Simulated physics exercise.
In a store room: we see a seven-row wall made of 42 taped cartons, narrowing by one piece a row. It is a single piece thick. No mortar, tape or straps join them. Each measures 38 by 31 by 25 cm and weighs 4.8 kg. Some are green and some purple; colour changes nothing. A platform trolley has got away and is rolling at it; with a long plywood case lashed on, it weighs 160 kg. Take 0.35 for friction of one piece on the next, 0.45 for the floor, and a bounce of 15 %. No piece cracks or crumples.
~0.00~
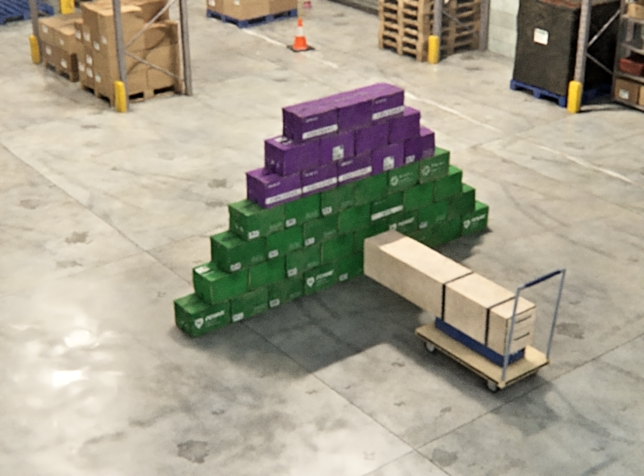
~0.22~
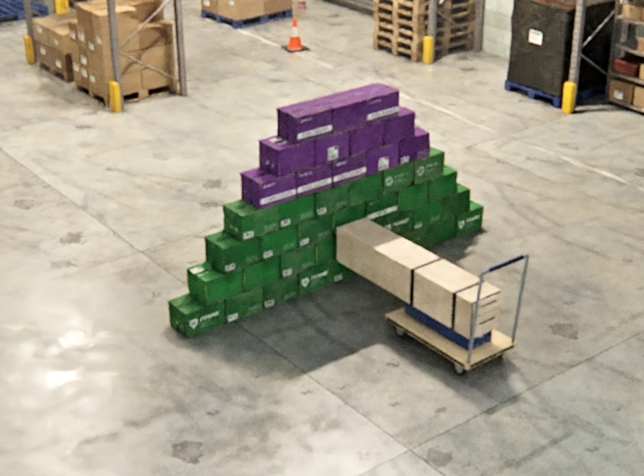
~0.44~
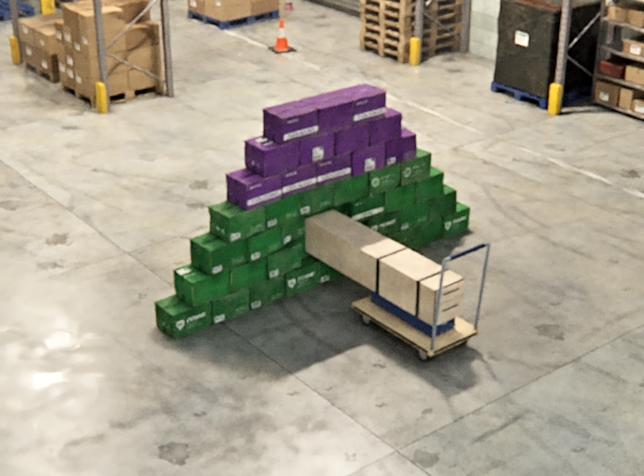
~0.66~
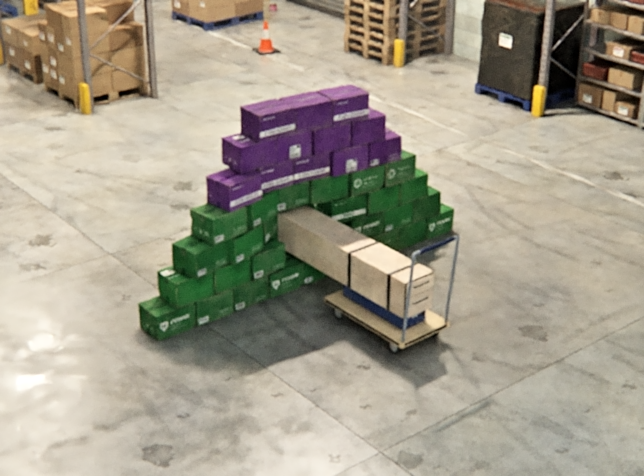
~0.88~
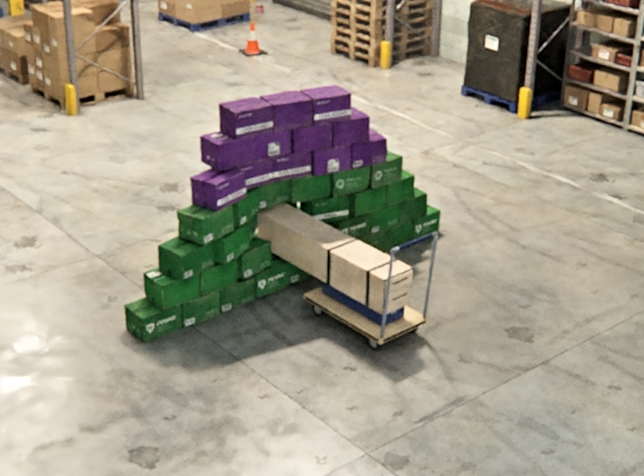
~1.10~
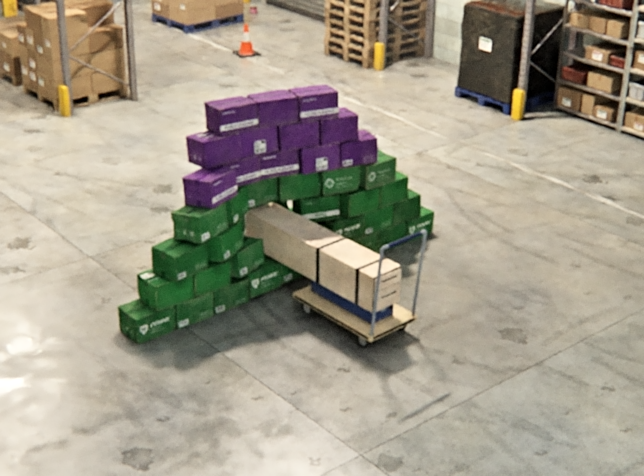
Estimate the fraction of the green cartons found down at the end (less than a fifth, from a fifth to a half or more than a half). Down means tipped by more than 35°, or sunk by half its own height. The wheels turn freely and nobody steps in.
It comes to from a fifth to a half.
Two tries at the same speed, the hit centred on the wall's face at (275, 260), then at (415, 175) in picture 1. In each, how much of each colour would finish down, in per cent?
Green 10 then 20, purple 0 then 80 per cent.
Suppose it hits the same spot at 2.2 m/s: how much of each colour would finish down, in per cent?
Then green 10, purple 0 per cent.
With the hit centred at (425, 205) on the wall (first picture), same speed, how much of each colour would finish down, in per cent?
Then green 30, purple 80 per cent.
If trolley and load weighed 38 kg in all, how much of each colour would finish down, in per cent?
In that case green 0, purple 0 per cent.
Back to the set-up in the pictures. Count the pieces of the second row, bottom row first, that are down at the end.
3 from that row.
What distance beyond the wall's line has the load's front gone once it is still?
About 60 cm past it.
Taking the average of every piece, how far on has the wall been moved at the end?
About 90 cm.
After 1.54 s, load 56 cm past the wall's line, still rolling; 1 of the 30 green cartons down (1 of 42 in all colours); top green carton 20° from how it stood; top purple carton 20° from how it stood.
After 1.90 s, load 58 cm past the wall's line, stopped; 12 of the 30 green cartons down (24 of 42 in all colours); top green carton 50° from how it stood, 33 cm lower; top purple carton 49° from how it stood, 53 cm lower.
After 2.36 s, load 58 cm past the wall's line, stopped; 12 of the 30 green cartons down (24 of 42 in all colours); top green carton on its side; top purple carton on its side.
In the end (3.3 s), load 58 cm past the wall's line, stopped; 12 of the 30 green cartons down (24 of 42 in all colours); top green carton on its side; top purple carton on its side. That is 40 per cent. From the last view, middles, top green carton near (196, 219), top purple carton near (163, 160).
